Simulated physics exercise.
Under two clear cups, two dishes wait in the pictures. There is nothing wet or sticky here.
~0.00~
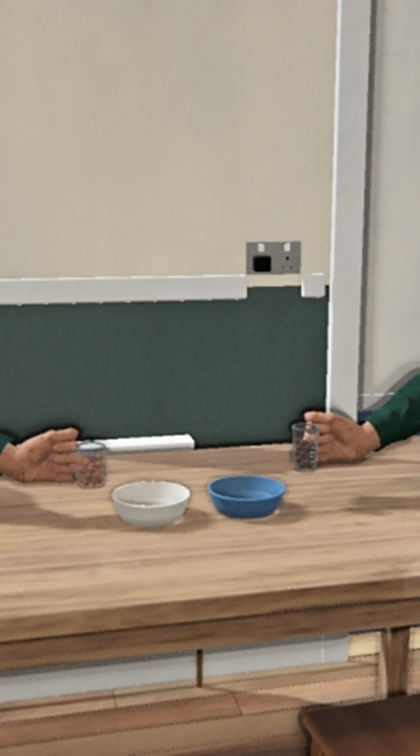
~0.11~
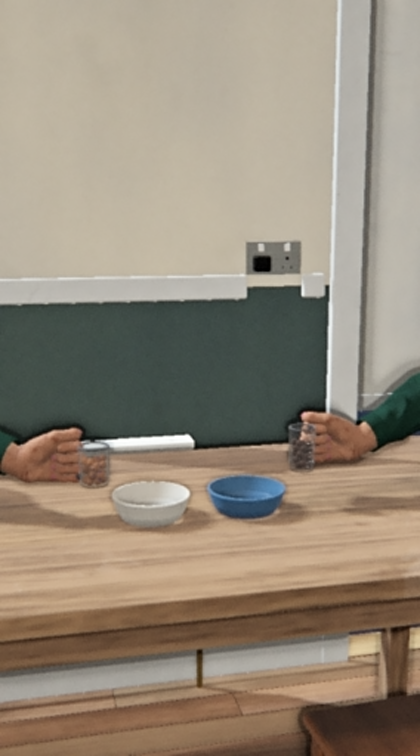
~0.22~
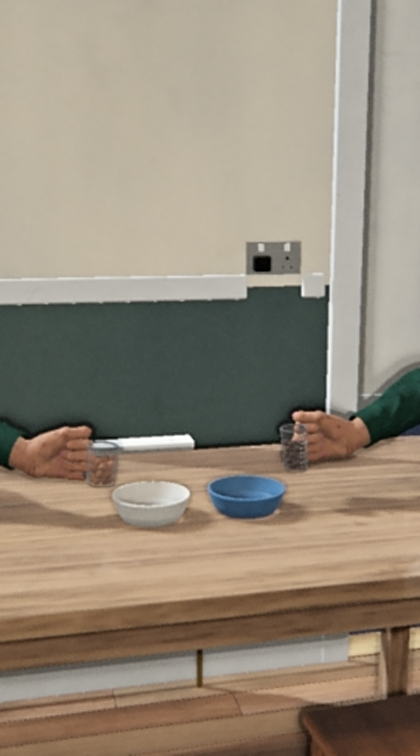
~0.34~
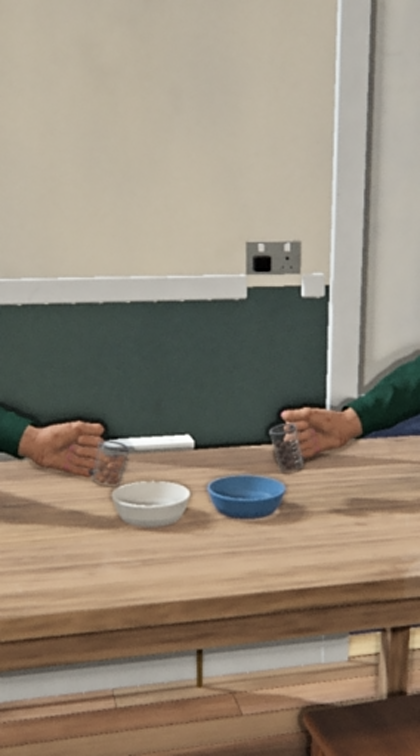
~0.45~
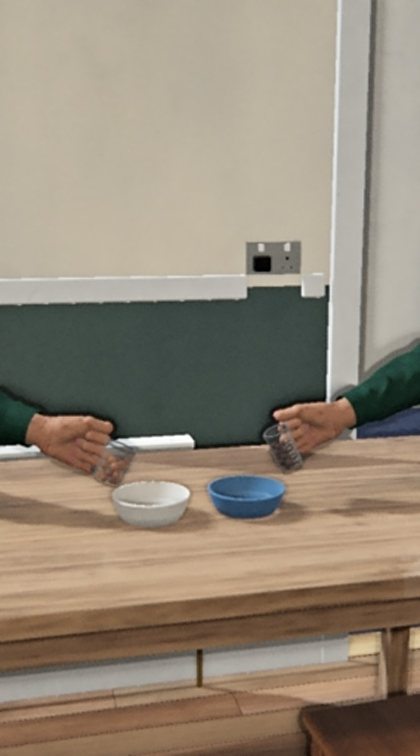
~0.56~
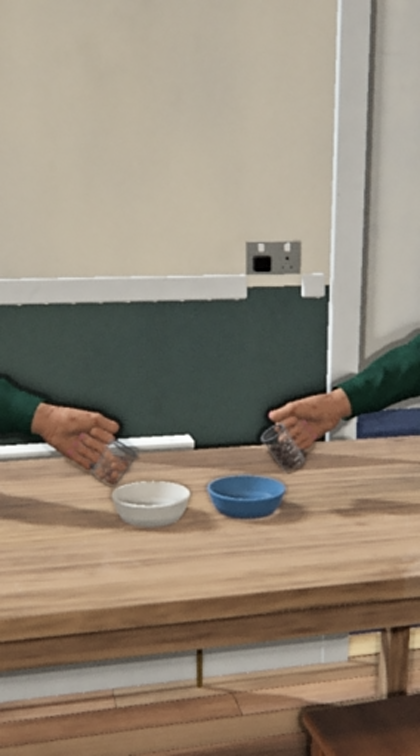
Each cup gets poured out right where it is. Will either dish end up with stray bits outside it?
In the end left: No spills, right: No spills.
By 1.00 s, left, every one still in the cup; right, every one still in the cup.
By 1.39 s, left, almost all still in the cup, about a tenth in the air; right, the larger part still in the cup, about a tenth in the dish, about a tenth in the air.
By 1.73 s, left, every one in the dish; right, every one in the dish.
When it is over (2.6 s), left, every one in the dish, not one outside the dish; right, every one in the dish, not one outside the dish.
